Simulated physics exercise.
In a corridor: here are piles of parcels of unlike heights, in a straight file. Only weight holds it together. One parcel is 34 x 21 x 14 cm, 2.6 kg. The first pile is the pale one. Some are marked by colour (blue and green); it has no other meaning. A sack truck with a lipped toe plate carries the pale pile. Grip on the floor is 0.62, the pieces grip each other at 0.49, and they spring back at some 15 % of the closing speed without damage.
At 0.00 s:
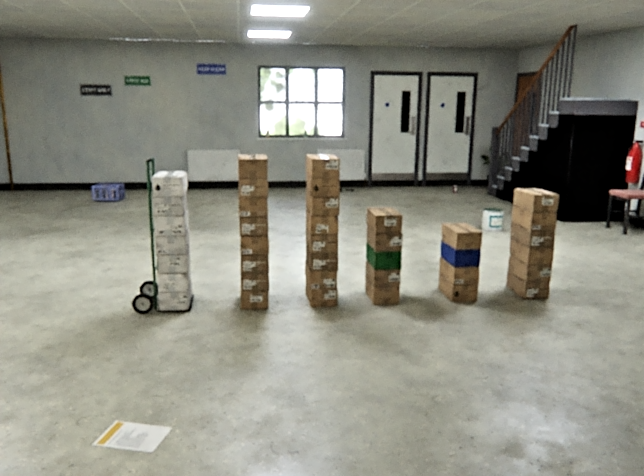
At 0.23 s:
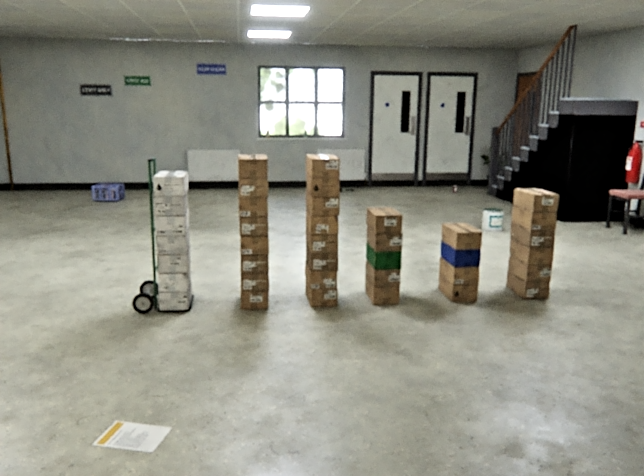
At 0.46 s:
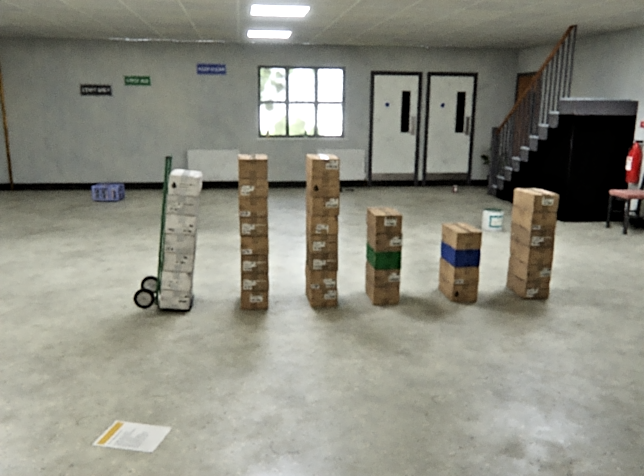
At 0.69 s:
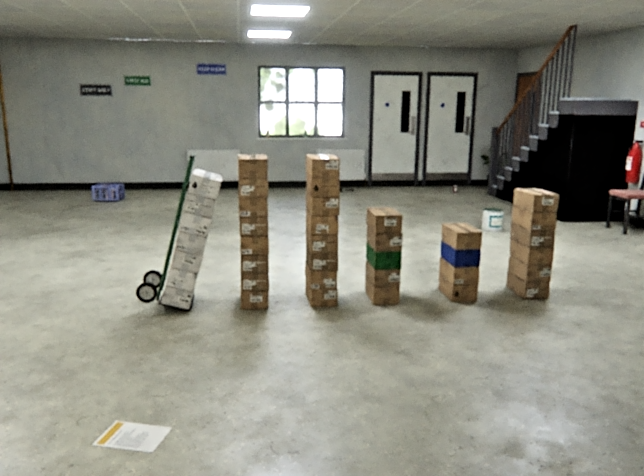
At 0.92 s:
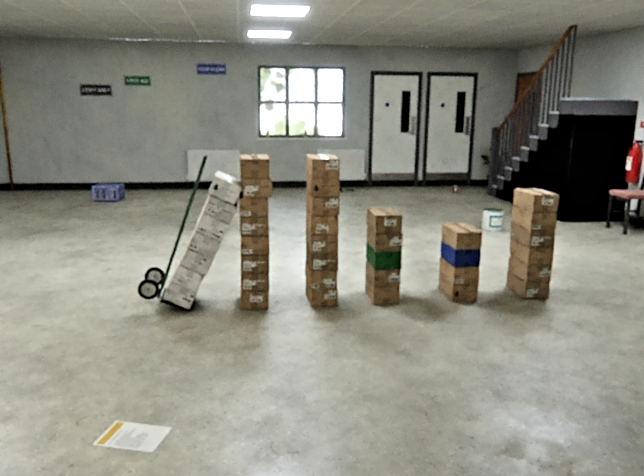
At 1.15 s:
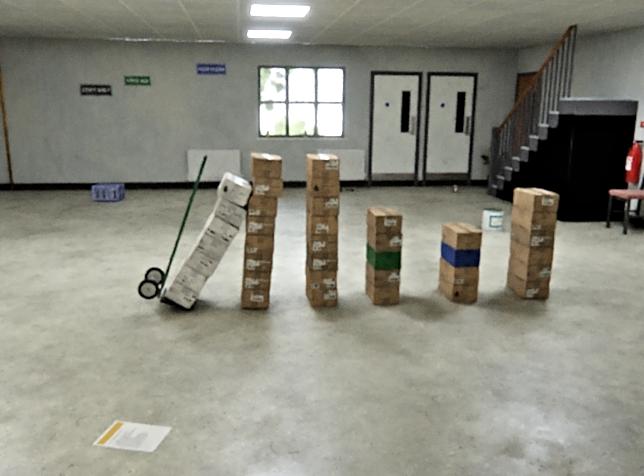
Hall with a row of parcel piles, a sack truck tilting rightward, its pale pile leaning against the neighbouring brown pile, nudging it.
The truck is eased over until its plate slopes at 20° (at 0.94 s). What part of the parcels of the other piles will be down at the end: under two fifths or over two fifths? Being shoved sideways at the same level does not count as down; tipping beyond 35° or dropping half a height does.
Over two fifths of them.
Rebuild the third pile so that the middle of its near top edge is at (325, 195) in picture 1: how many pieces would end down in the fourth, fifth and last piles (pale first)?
In that case fourth 5, fifth 3, last 5.
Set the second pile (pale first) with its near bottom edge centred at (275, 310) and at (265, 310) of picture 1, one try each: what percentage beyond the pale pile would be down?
About 90 and 100 per cent.
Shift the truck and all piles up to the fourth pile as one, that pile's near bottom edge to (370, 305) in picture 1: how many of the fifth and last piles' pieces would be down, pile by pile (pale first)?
Then fifth 4, last 6.
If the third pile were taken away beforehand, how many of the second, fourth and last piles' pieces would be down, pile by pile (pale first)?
Then second 8, fourth 4, last 0.
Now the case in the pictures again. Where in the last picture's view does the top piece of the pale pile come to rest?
At about (312, 257).
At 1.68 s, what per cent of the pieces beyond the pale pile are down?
By then 0 per cent.
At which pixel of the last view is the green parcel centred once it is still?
At about (441, 275).
Around 1.68 s, 7 of the pale pile down; none of the 31 other parcels down, 14 disturbed.
Around 2.20 s, 7 of the pale pile down; 10 of the 31 other parcels down; green parcel tipped 12°.
Around 2.88 s, 7 of the pale pile down; 24 of the 31 other parcels down; blue parcel tipped 53°, 14 cm lower; green parcel tipped 27°, 18 cm lower.
Finally (4.0 s), 7 of the pale pile down; 28 of the 31 other parcels down; blue parcel on its side; green parcel tipped 28°, 18 cm lower. That is 90 per cent. Seen by the last camera, middles, blue parcel near (509, 280), green parcel near (441, 275).
